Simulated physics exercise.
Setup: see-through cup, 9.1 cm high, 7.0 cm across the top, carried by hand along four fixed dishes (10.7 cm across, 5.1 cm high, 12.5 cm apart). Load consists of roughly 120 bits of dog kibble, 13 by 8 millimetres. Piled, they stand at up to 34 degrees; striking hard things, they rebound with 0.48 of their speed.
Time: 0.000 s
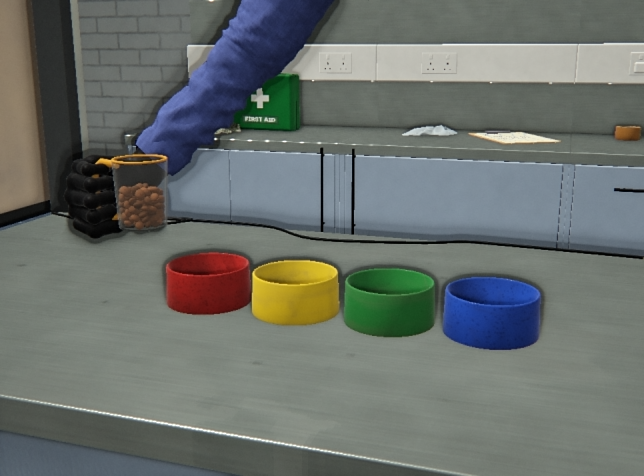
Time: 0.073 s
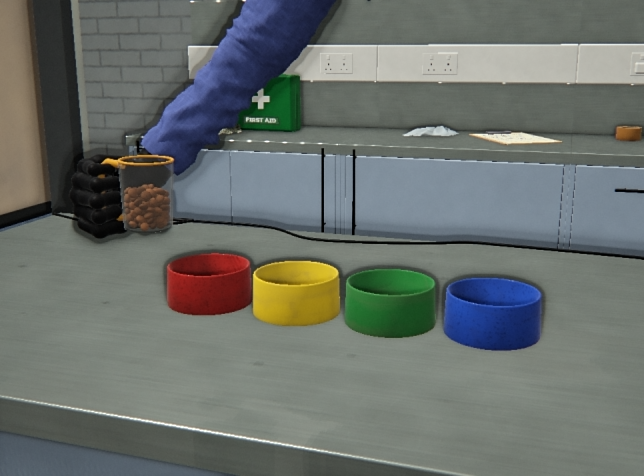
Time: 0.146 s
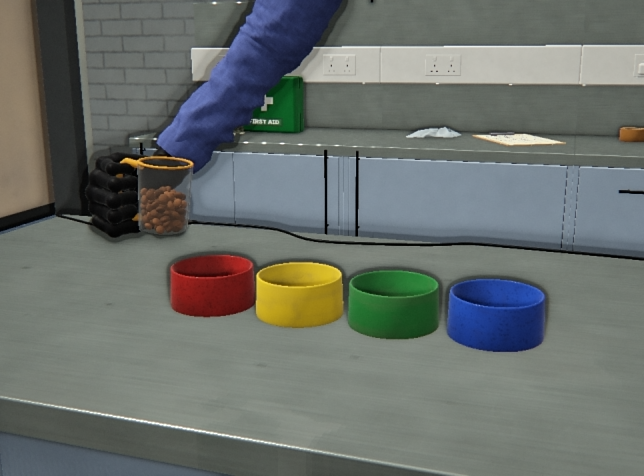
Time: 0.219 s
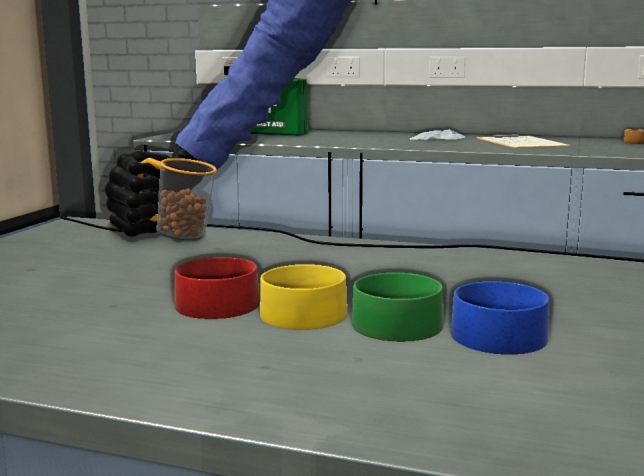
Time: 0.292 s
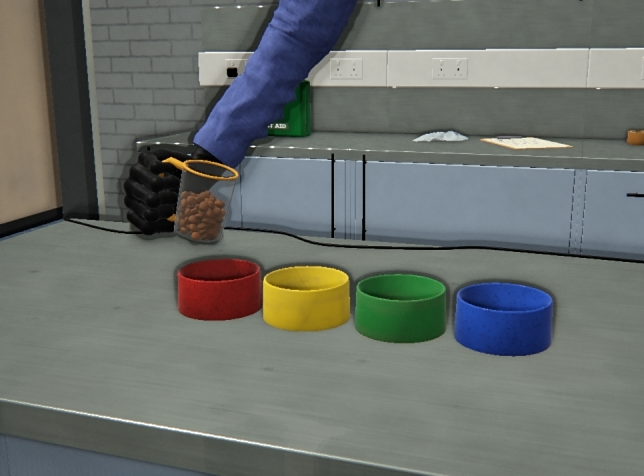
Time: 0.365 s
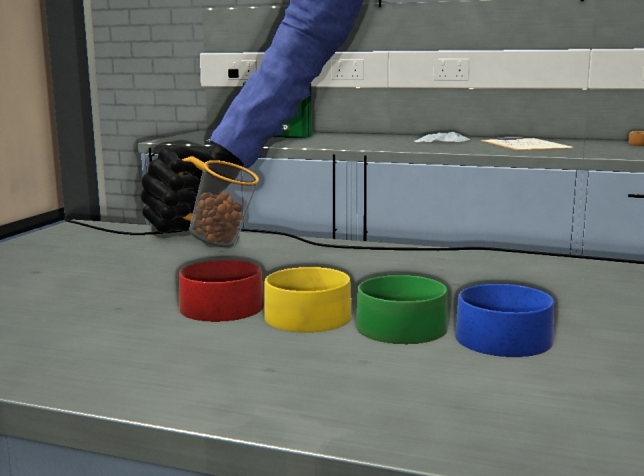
A blue-sleeved arm with a black gripper held a clear cup of brown pieces above a gray counter, then moved it right toward the red dish while gradually tilting it to the right.
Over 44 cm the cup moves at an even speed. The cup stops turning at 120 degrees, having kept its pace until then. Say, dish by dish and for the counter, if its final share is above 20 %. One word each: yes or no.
Red: No; blue: Yes; green: No; yellow: No; counter: No.
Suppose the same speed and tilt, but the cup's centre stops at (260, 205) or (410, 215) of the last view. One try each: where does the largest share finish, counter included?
Try 1 - yellow; try 2 - counter.
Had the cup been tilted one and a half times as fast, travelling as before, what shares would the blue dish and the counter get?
Then blue ends at 90 and the counter at 10.
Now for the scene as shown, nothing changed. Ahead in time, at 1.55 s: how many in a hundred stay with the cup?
I'd put it at roughly 90 per cent.
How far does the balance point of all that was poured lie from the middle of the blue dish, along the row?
It ends up close to 2 cm toward the picture's right edge.
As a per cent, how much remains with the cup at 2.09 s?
Estimate: Around 25 % of the load.
After 1.07 s, tilt 67 degrees; cup holds 100 %.
After 1.55 s, tilt 98 degrees; cup holds 90 %, blue 5 %.
Then, at 2.09 s, tilt 120 degrees; cup holds 25 %, blue 70 %.
In the end, at 2.9 s, red 0 %, blue 100 %, green 0 %, yellow 0 %, counter 5 %.
